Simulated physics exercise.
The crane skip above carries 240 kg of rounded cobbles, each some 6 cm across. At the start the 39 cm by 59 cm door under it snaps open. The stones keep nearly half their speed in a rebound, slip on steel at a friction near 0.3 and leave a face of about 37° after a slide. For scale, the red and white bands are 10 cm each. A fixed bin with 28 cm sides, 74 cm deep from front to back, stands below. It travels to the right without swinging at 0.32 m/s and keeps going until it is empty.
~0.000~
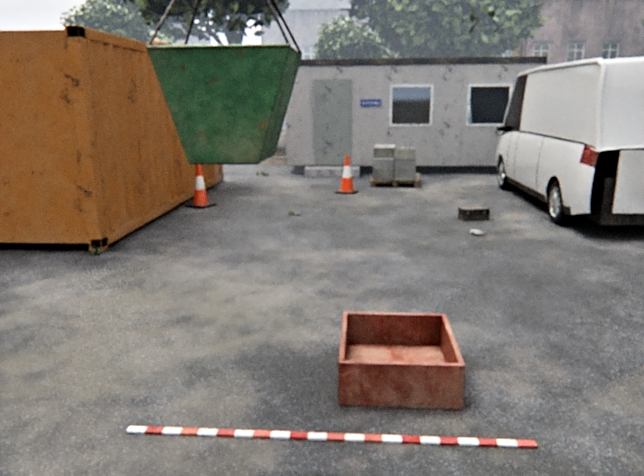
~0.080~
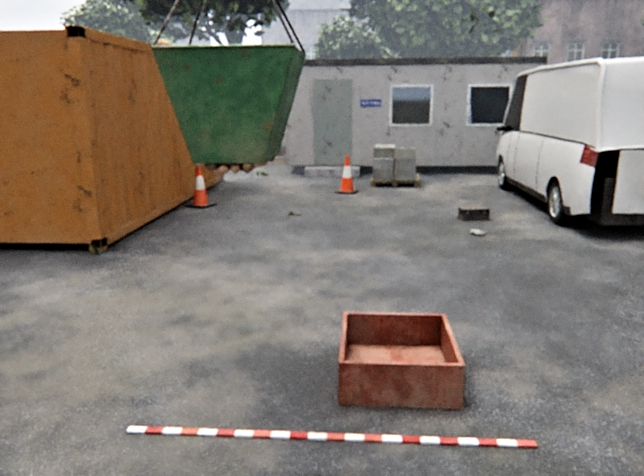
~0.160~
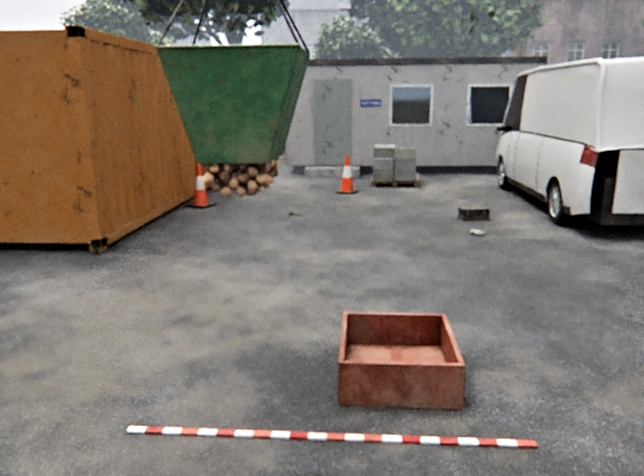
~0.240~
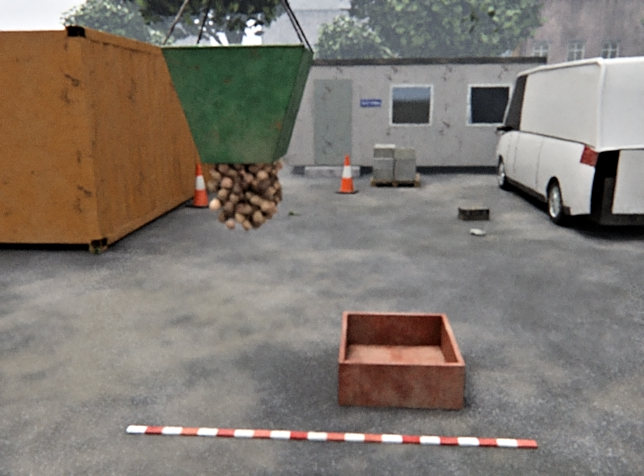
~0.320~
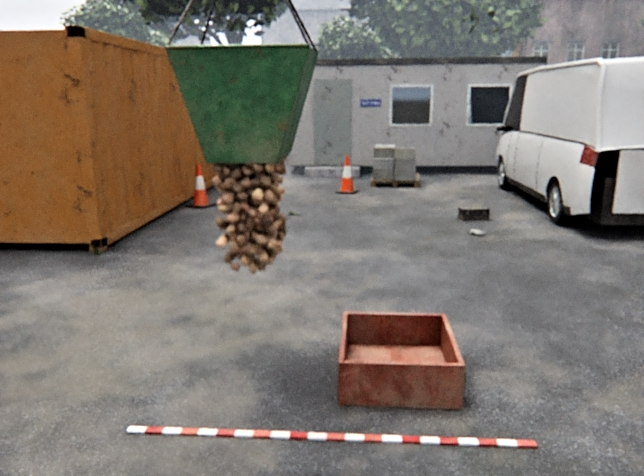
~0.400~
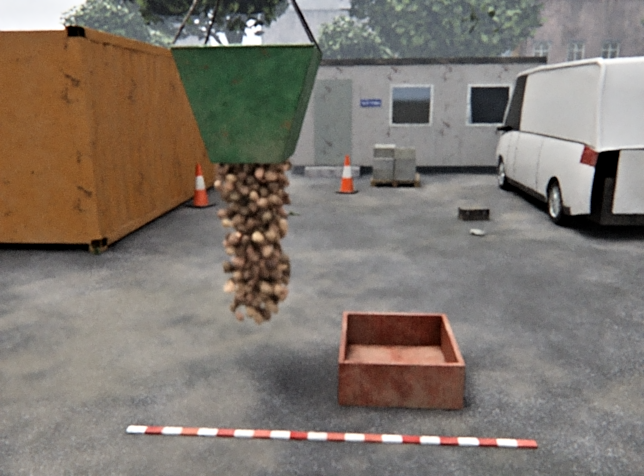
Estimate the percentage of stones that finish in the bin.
Roughly 0 per cent ends in the bin.
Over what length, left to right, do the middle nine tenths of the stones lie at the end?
About 120 cm.
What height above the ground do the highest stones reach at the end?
About 22 cm.
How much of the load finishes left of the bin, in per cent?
About 95 per cent.
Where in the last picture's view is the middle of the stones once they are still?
Their middle is at about (278, 367).
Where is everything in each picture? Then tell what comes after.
In the first picture, the outlet is at (223, 154); nothing has dropped yet.
In the second picture, the outlet is at (228, 154); 5 % is out.
In the third picture, the outlet is at (232, 154); 15 % is out, the lowest stones still above the rim at (249, 189), 126 cm up.
In the fourth picture, the outlet is at (237, 154); 30 % is out, the lowest stones still above the rim at (253, 221), 106 cm up.
In the fifth picture, the outlet is at (241, 154); 45 % is out, the lowest stones still above the rim at (259, 263), 80 cm up.
In the sixth picture, the outlet is at (246, 154); 63 % is out, the lowest stones still above the rim at (263, 308), 47 cm up.
After 0.7 s, 0 % in the crane skip, 100 % falling or lying left of the bin; the stones farthest right are at (334, 364).
After 1.1 s, 0 % in the crane skip, 97 % falling or lying left of the bin, 3 % falling or lying beside or right of the bin; the stones farthest right are at (376, 373).
After 1.7 s, 0 % in the crane skip, 95 % falling or lying left of the bin, 4 % falling or lying beside or right of the bin; the stones farthest right are at (426, 372).
After 2.6 s, 0 % in the crane skip, 95 % falling or lying left of the bin, 4 % falling or lying beside or right of the bin; the stones farthest right are at (432, 373).
After 4.5 s, 0 % in the crane skip, 95 % left of the bin, 4 % beside or right of the bin; the stones farthest right are at (432, 373).
